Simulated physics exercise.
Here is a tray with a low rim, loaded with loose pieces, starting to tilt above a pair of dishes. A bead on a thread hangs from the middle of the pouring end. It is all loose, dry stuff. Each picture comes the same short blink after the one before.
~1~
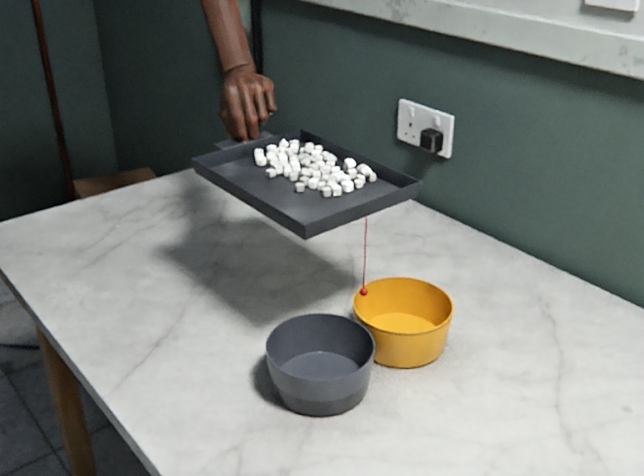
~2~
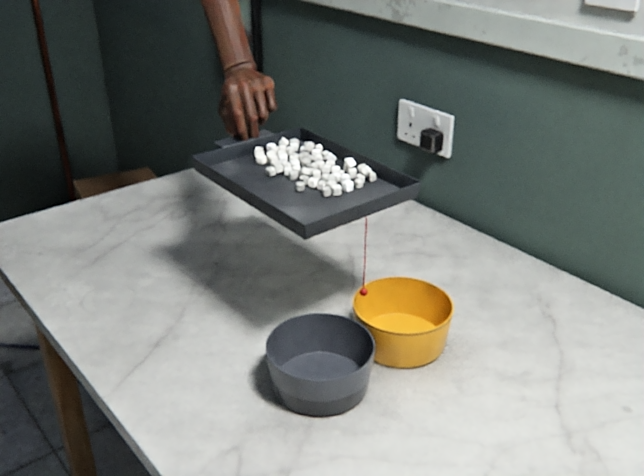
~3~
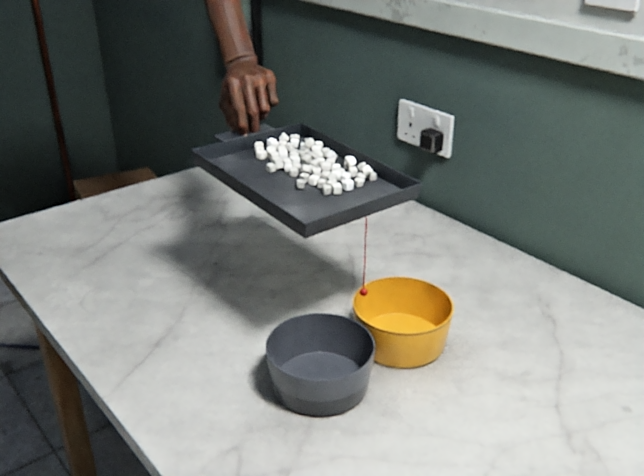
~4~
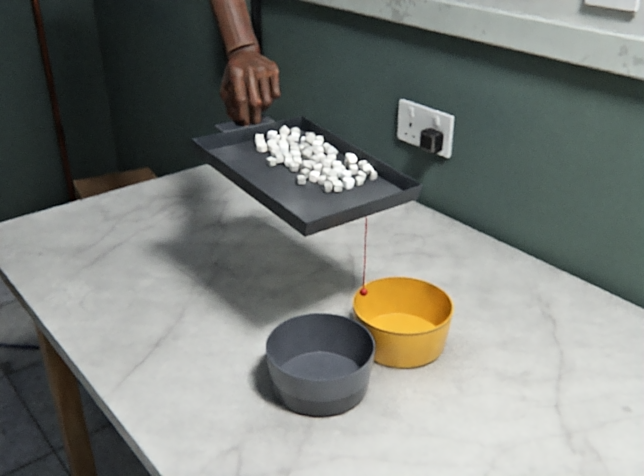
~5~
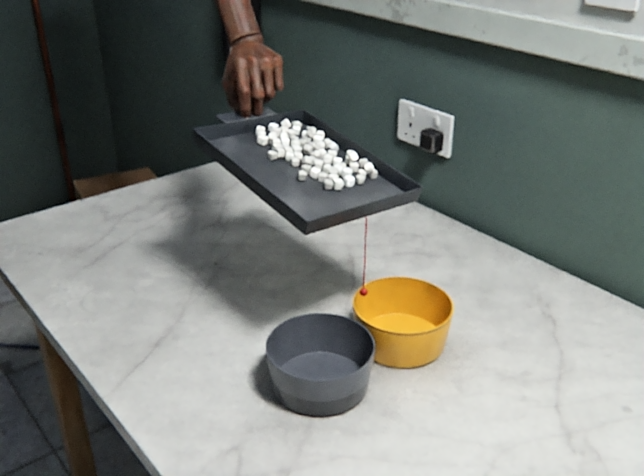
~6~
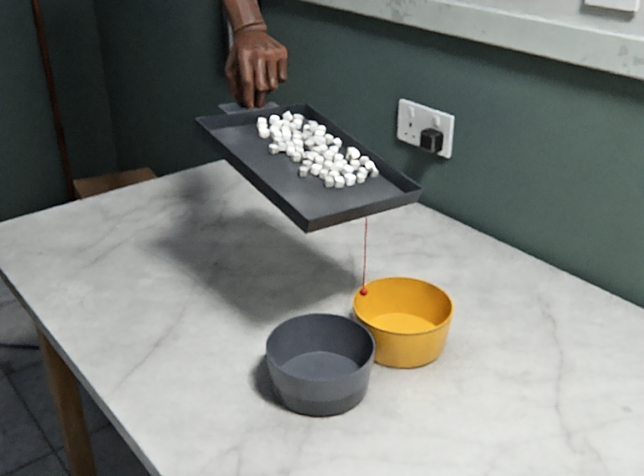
Above a marble-topped table, a hand slowly tilting a grey tray of small white pieces over a grey bowl and a yellow bowl.
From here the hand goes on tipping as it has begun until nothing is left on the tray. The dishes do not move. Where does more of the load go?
It favours the right-hand dish.
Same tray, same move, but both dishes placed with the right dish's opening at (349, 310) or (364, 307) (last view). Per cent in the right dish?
Roughly 0 per cent, and 20 per cent.
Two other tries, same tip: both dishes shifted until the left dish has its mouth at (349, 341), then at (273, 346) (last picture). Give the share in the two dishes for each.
Near 90 % and 10 %.
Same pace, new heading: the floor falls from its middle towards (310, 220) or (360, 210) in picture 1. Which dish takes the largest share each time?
First the left dish, then right.
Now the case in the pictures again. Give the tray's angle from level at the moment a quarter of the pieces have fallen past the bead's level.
At some 110 degrees.
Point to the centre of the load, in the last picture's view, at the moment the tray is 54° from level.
Close to (384, 170).
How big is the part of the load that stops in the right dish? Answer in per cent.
Near 60 %.
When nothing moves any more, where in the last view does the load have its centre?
At about (420, 328).
Soon, tray tipped steeply; all on the tray.
A while on, tray tipped right over; nearly all on the tray; a small part in the right dish; a stray few outside both.
Towards the end, tray tipped past a quarter turn; about two thirds in the right dish; about a third outside both.
Finally, tray tipped past a quarter turn; none in the left dish; about two thirds in the right dish; about a third outside both.
